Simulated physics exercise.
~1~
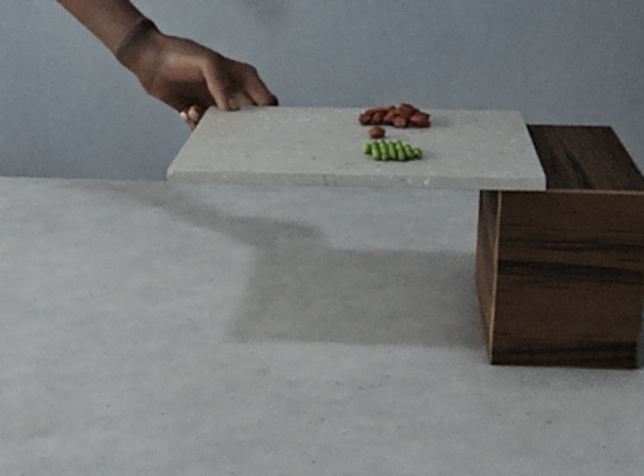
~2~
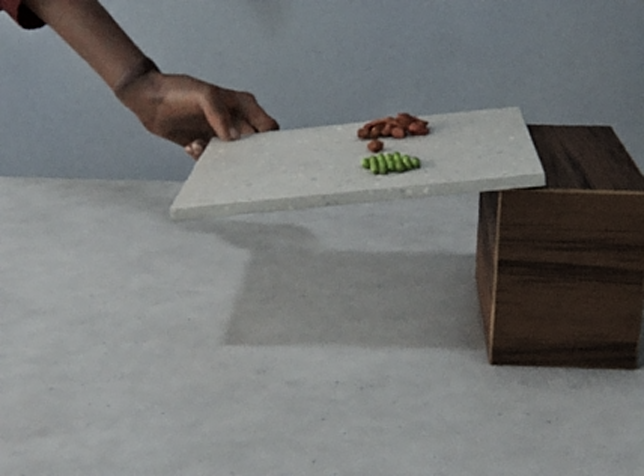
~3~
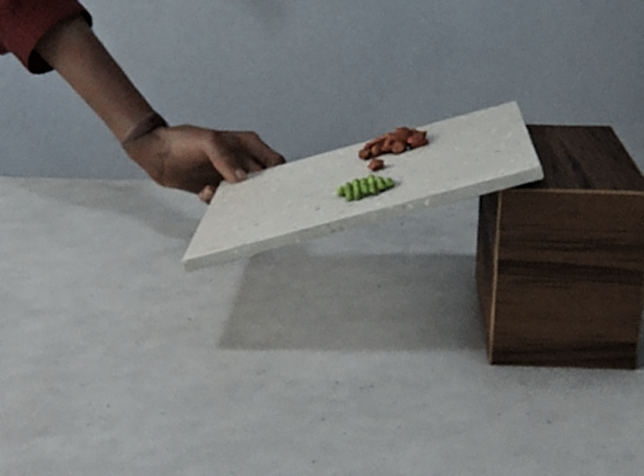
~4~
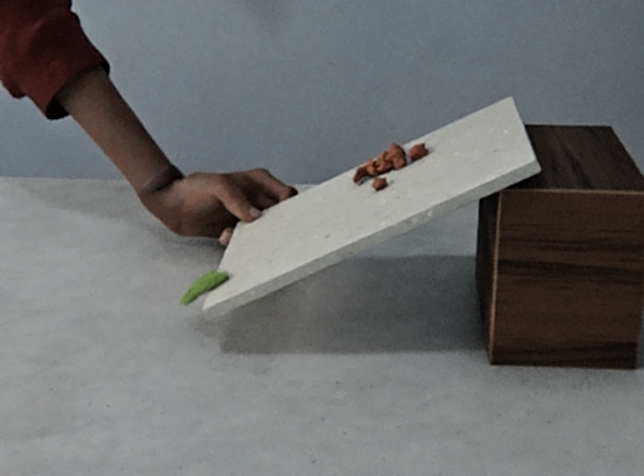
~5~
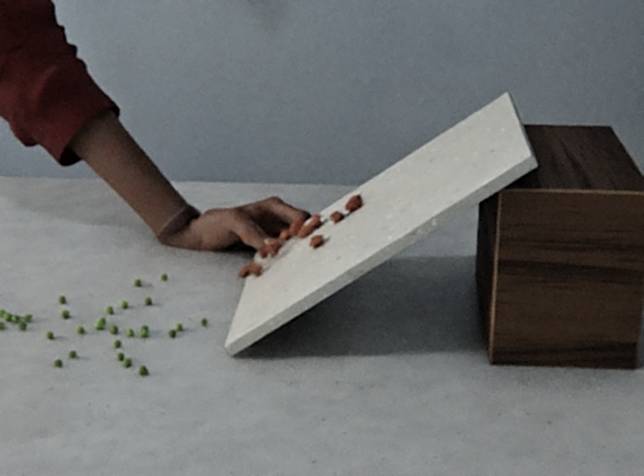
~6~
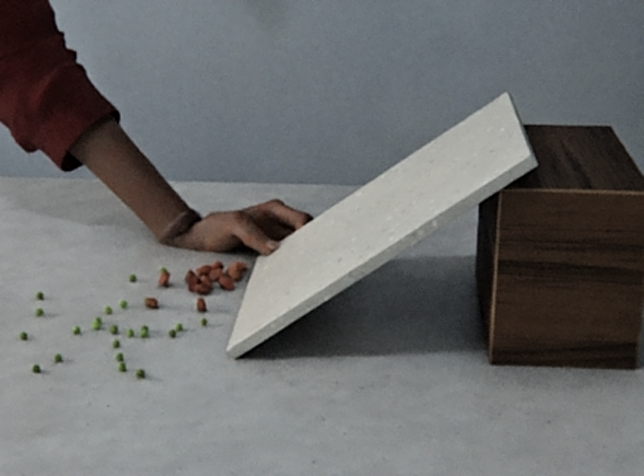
A hand lowers a pale board's left end; green peas roll farther than reddish-brown nuts.
